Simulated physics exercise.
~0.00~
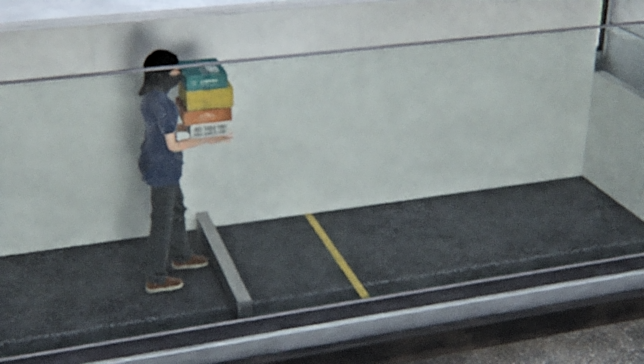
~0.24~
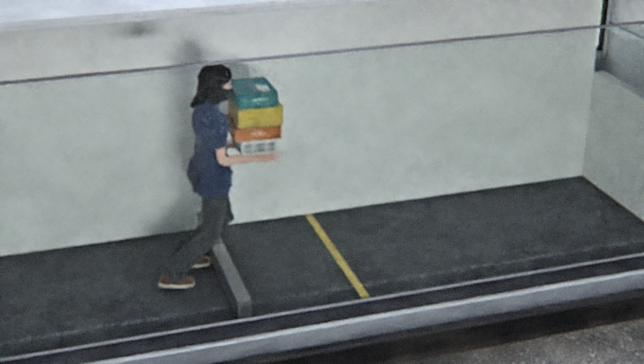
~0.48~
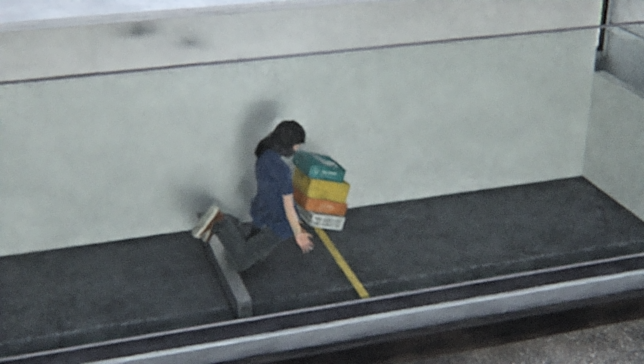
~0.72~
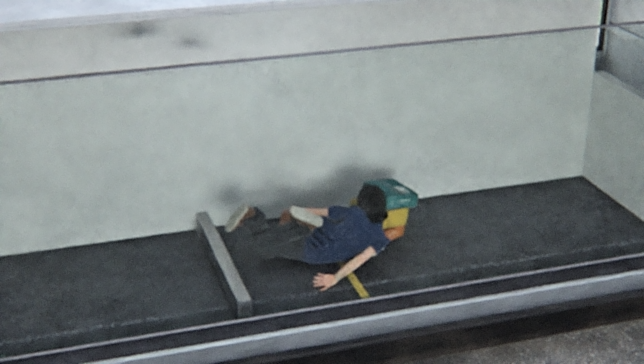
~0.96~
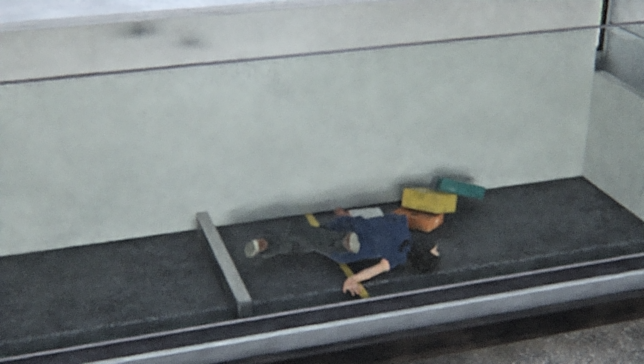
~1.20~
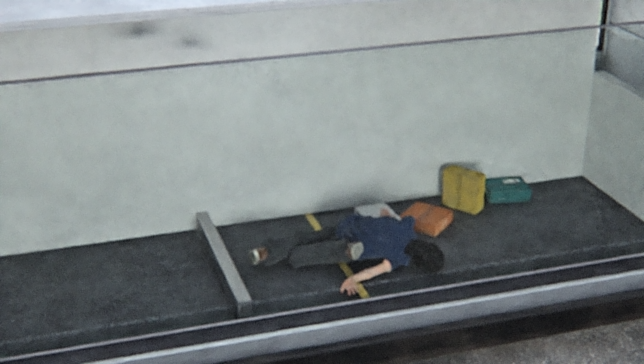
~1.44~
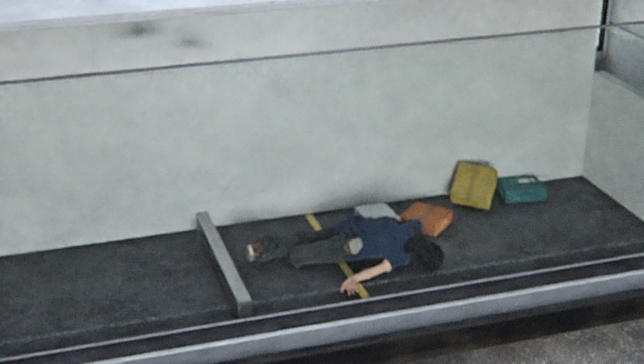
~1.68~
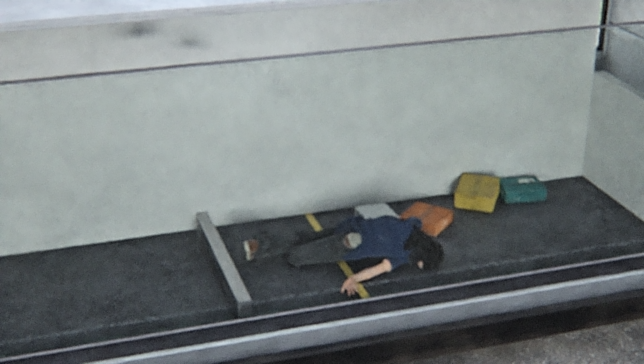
On a dark platform beside a pale wall, a person carrying a stack of colorful boxes moved right, tripped over a low rail and fell face down across the yellow line, while the boxes tumbled ahead and came to rest beyond it.
